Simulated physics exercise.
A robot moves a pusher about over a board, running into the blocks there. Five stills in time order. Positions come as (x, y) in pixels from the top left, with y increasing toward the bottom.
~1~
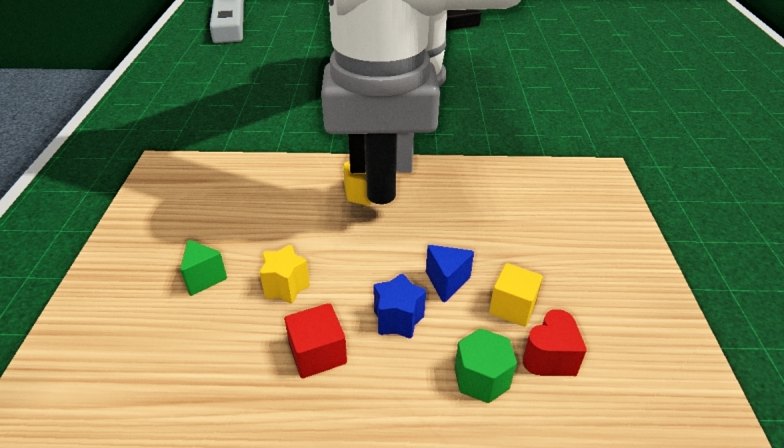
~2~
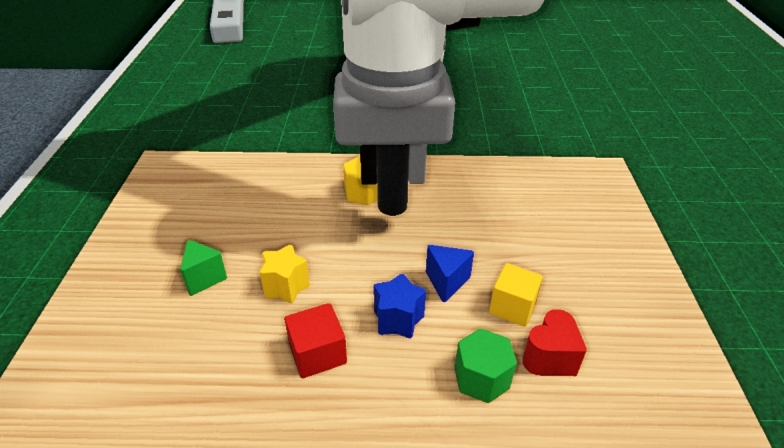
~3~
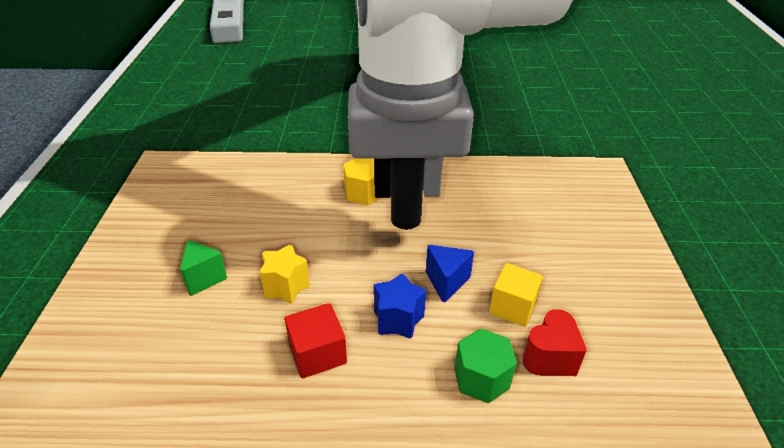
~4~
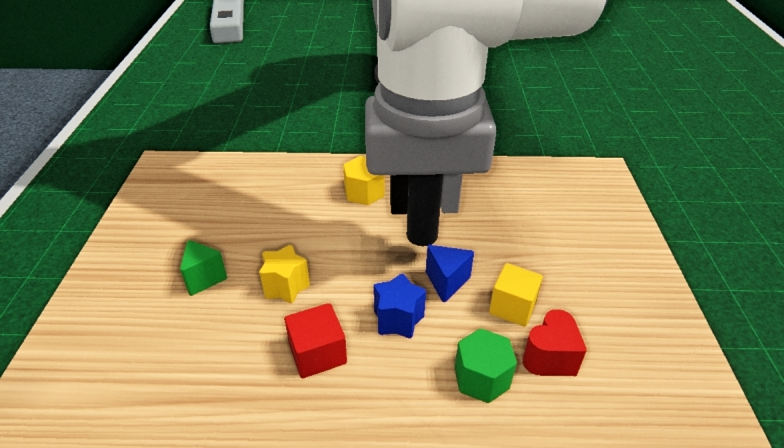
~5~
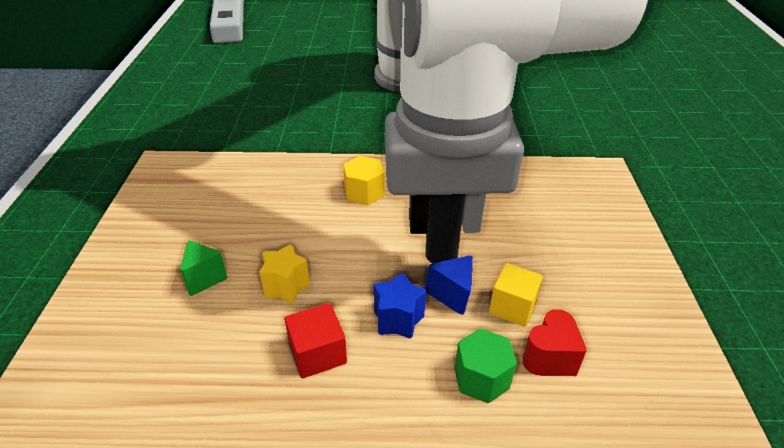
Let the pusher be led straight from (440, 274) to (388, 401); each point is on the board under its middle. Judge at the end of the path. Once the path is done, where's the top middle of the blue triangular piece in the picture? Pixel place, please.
It comes to (458, 294).
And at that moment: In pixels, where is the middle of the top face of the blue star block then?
The middle of the upper face of the blue star block will lie at about (366, 325) in the picture.
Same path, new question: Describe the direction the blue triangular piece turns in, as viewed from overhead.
Overhead view: Anti-clockwise.
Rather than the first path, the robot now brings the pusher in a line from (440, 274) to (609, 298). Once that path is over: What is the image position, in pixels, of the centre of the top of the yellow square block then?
I'd say the yellow square block ends with its top centre at (543, 290).
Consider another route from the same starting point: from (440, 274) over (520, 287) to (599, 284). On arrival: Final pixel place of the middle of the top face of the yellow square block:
At roughly (543, 288).
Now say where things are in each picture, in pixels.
In the first frame, lower end of the pusher (381, 196), tops of blocks, blue star block (399, 293), blue triangular piece (449, 257), green six-sided block (487, 352).
In the second frame, pusher (393, 207), blocks as before.
In the third frame, pusher (406, 220), blocks as before.
In the fourth frame, pusher (422, 236), blocks as before.
In the fifth frame, pusher (441, 255), blue star block (399, 293), blue triangular piece (455, 270), green six-sided block (487, 352).
On the path given first. One third of the way, pusher (425, 292); blue star block (393, 299), turned 15° clockwise; blue triangular piece (458, 294), turned 50° anticlockwise.
Two thirds of the way, pusher (408, 334); blue star block (369, 319), turned 60° clockwise; blue triangular piece (458, 294), turned 50° anticlockwise.
At the end, pusher (388, 383); blue star block (366, 325), turned 80° clockwise; blue triangular piece (458, 294), turned 50° anticlockwise; green six-sided block not moved.
